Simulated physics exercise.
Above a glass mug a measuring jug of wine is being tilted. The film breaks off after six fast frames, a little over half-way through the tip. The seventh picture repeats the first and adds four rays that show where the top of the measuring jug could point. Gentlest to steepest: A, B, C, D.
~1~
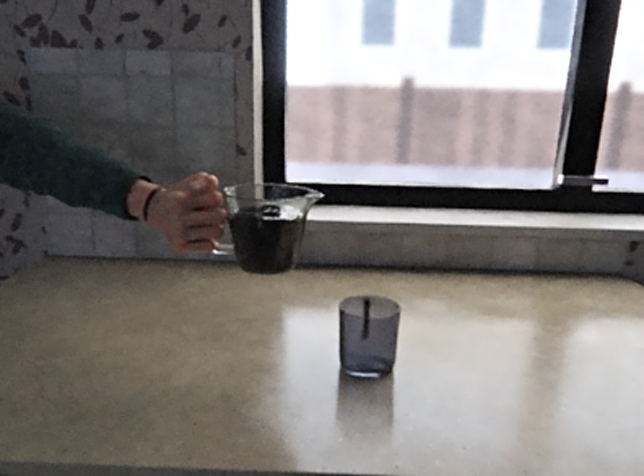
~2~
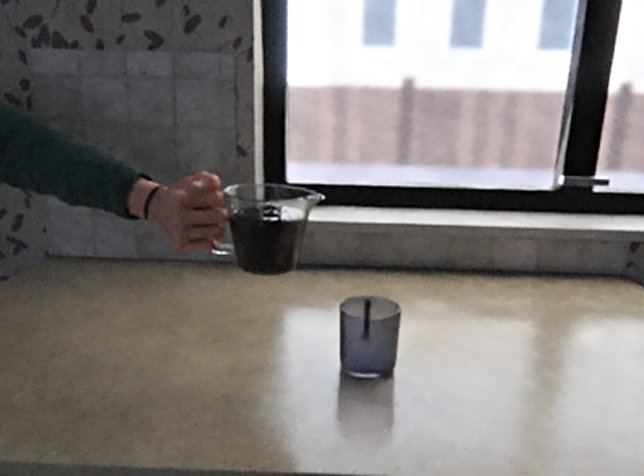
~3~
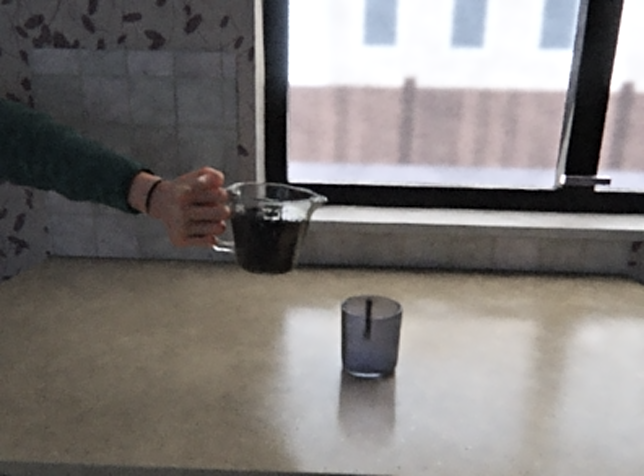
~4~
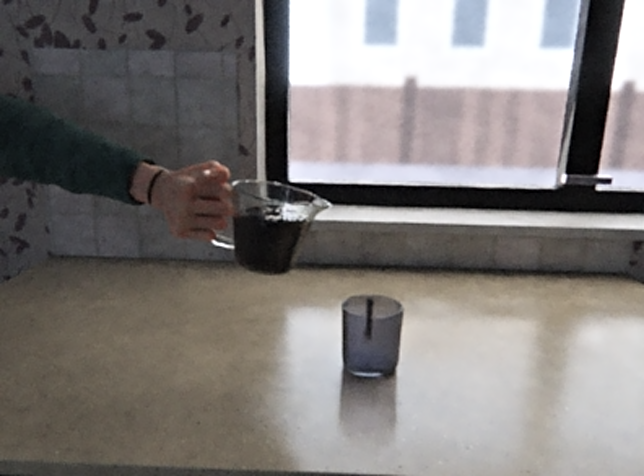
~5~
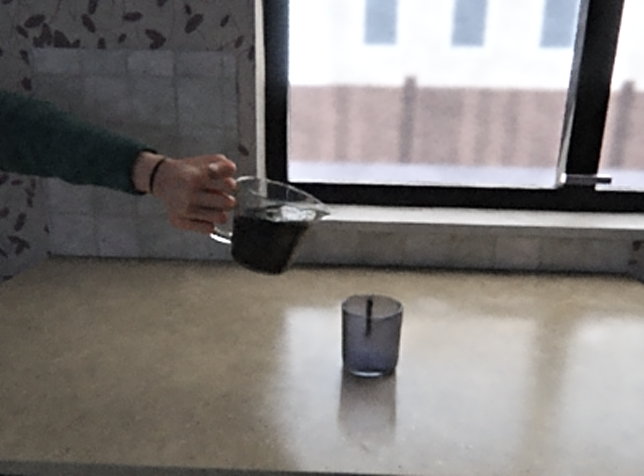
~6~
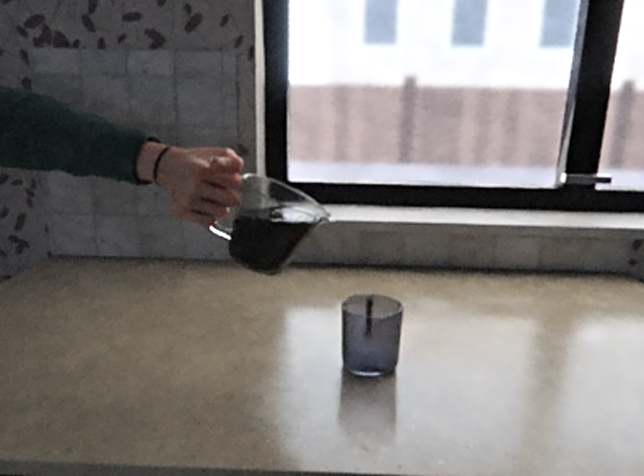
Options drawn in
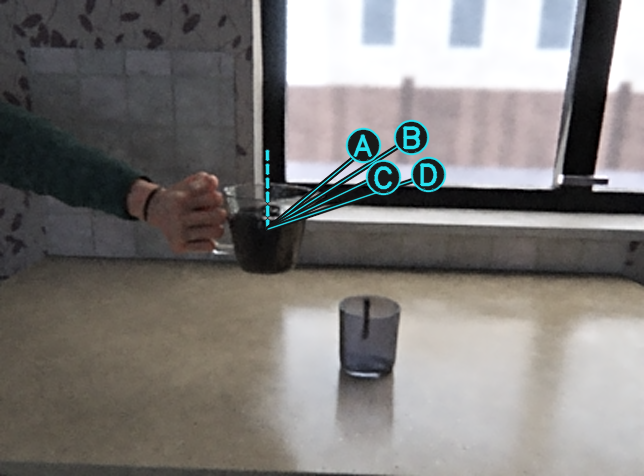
At first, a hand in a dark green sleeve holds a clear measuring jug of dark liquid upright above and to the left of a small glass on a pale counter by a window. The hand then gradually tilts the jug to the right, its lip dipping modestly, while no liquid leaves it.
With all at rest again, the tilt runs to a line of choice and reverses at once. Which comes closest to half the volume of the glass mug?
Mark B does it best.
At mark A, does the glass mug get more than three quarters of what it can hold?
No, it does not.
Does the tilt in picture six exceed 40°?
No.
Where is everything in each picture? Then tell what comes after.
Upright, lip at (322, 195); rim of the glass mug round (370, 305); nothing has left yet, in the first picture.
Upright, lip at (323, 197); nothing has left yet, in the second picture.
Tipped about 5°, lip at (326, 200); nothing has left yet, in the third picture.
Tipped about 10°, lip at (330, 205); nothing has left yet, in the fourth picture.
Tipped about 17°, lip at (332, 212); nothing has left yet, in the fifth picture.
Tipped about 24°, lip at (333, 219); nothing has left yet, in the sixth picture.
In cyan, A at (352, 159); B at (397, 146); C at (366, 182); D at (412, 180).
If A is chosen, the glass mug ends with about 36 % of what it can hold.
If B is chosen, the glass mug ends with about 51 % of what it can hold.
If C is chosen, the glass mug ends with about 66 % of what it can hold.
If D is chosen, the glass mug ends with about 80 % of what it can hold; 3 % of the wine is spilt.
